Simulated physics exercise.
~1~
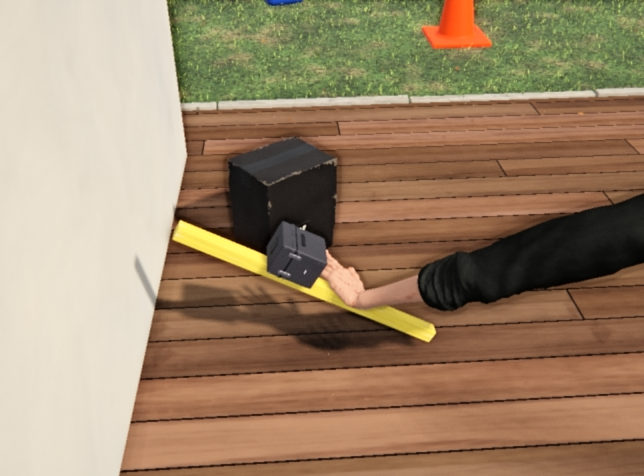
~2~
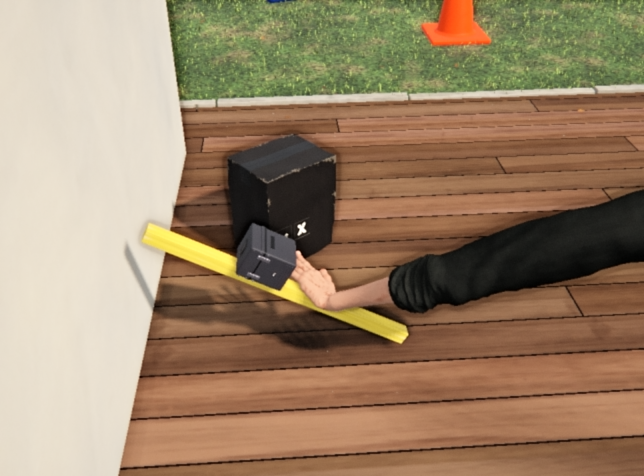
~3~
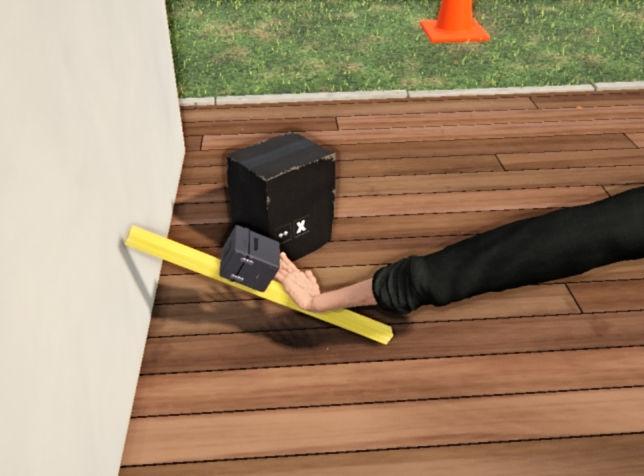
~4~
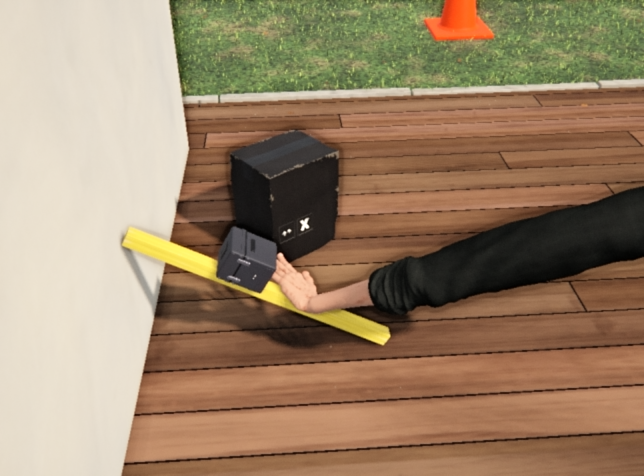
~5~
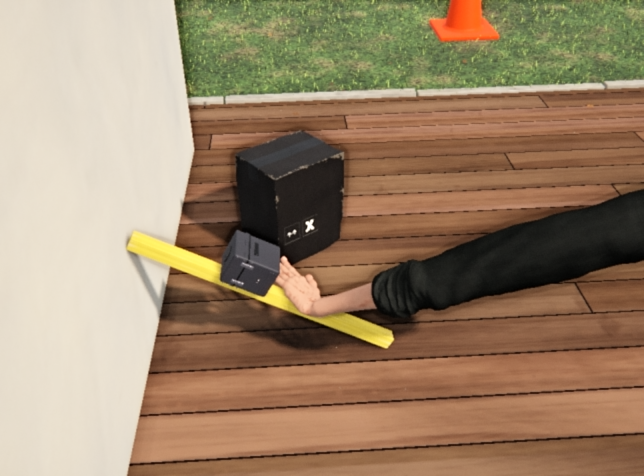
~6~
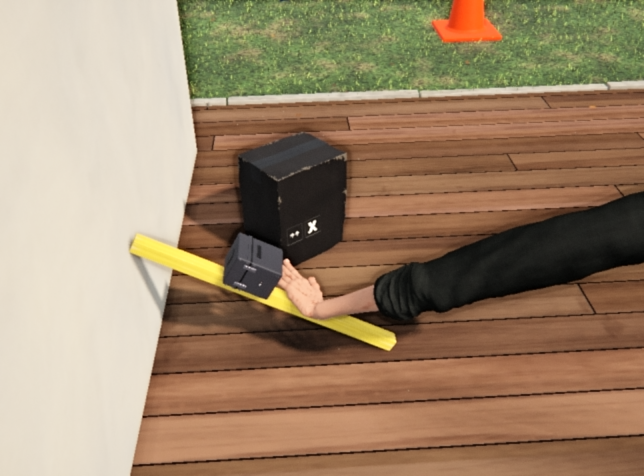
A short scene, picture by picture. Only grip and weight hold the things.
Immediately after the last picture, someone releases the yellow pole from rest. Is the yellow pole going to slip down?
Yes - drops.
Then, 0.30 s past the last view, yellow pole sunk by 7° near (279, 308).
Then, 0.40 s past the last view, yellow pole sunk by 21° near (289, 330).
Then, 0.50 s past the last view, yellow pole sunk by 29° near (294, 340).
Then, 0.70 s past the last view, yellow pole sunk by 30° near (293, 346).
Finally, moved from the start, yellow pole; black box still in place. Final places as the last picture's camera would see them, yellow pole near (293, 347). The pole gives way.
